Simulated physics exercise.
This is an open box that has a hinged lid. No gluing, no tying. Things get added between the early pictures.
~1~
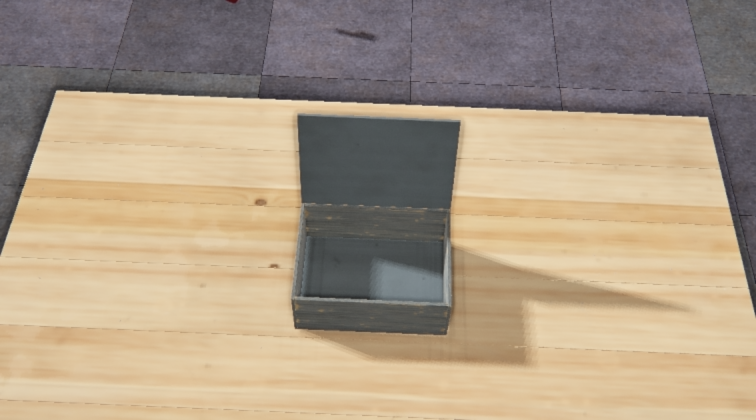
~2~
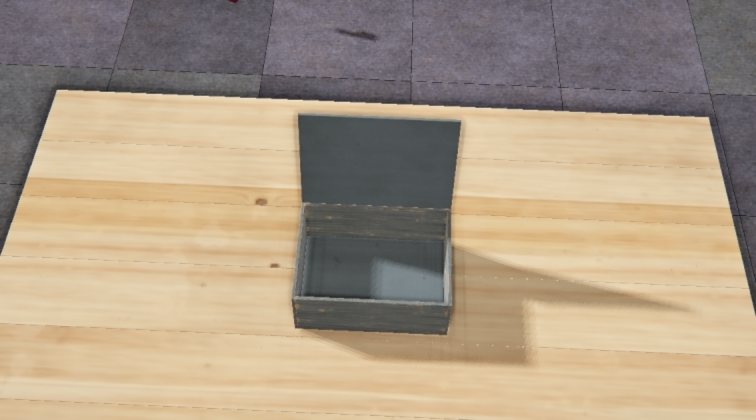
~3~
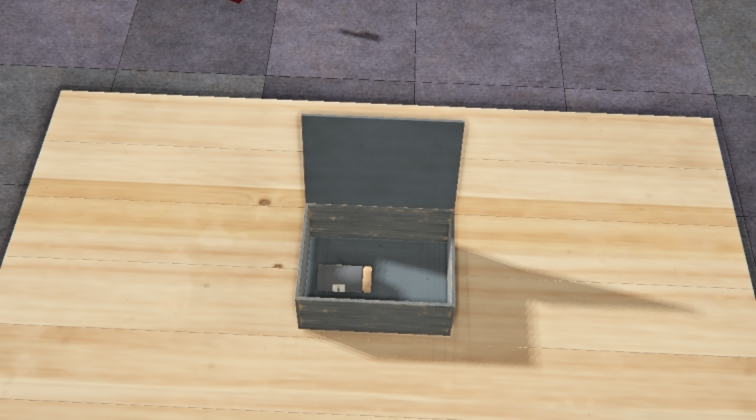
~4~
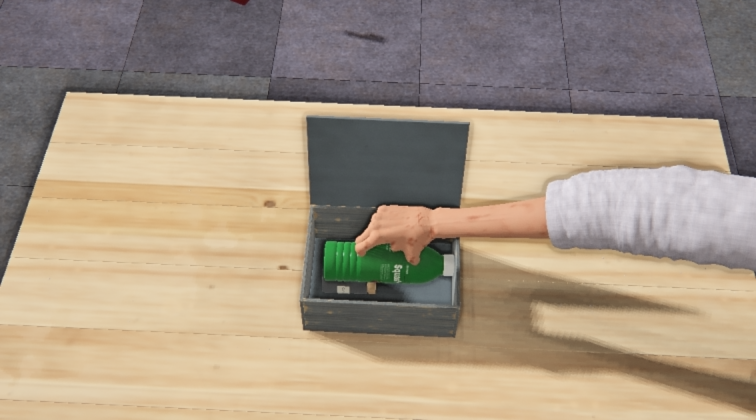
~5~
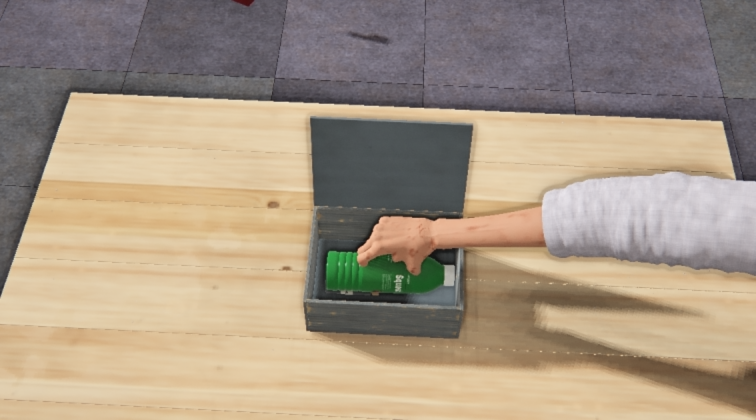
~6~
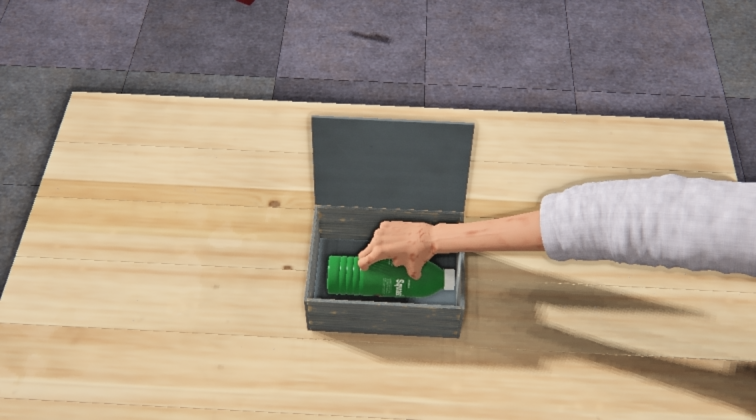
An open grey box with a raised lid sat empty on a wooden table, then a small item appeared inside, and a hand reached in from the right and lowered a green bottle into it.
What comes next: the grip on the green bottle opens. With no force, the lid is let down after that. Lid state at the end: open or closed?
The gap disappears.
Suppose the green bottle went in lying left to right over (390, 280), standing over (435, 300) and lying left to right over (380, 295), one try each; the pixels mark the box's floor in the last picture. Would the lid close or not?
Well, the first try leaves the lid lying shut, the second leaves it standing open, and the third leaves it lying shut.
Then, 1.20 s on from there, lid starting down; green bottle shifted about its own width near (391, 304); grey shaker shifted about its own width.
Then, 1.80 s on from there, lid 33° above the rim; green bottle shifted about its own width near (391, 304); grey shaker shifted about its own width.
In the end, lid shut; moved from the start, grey shaker and green bottle. At the end, from the last picture's camera, green bottle near (391, 304).
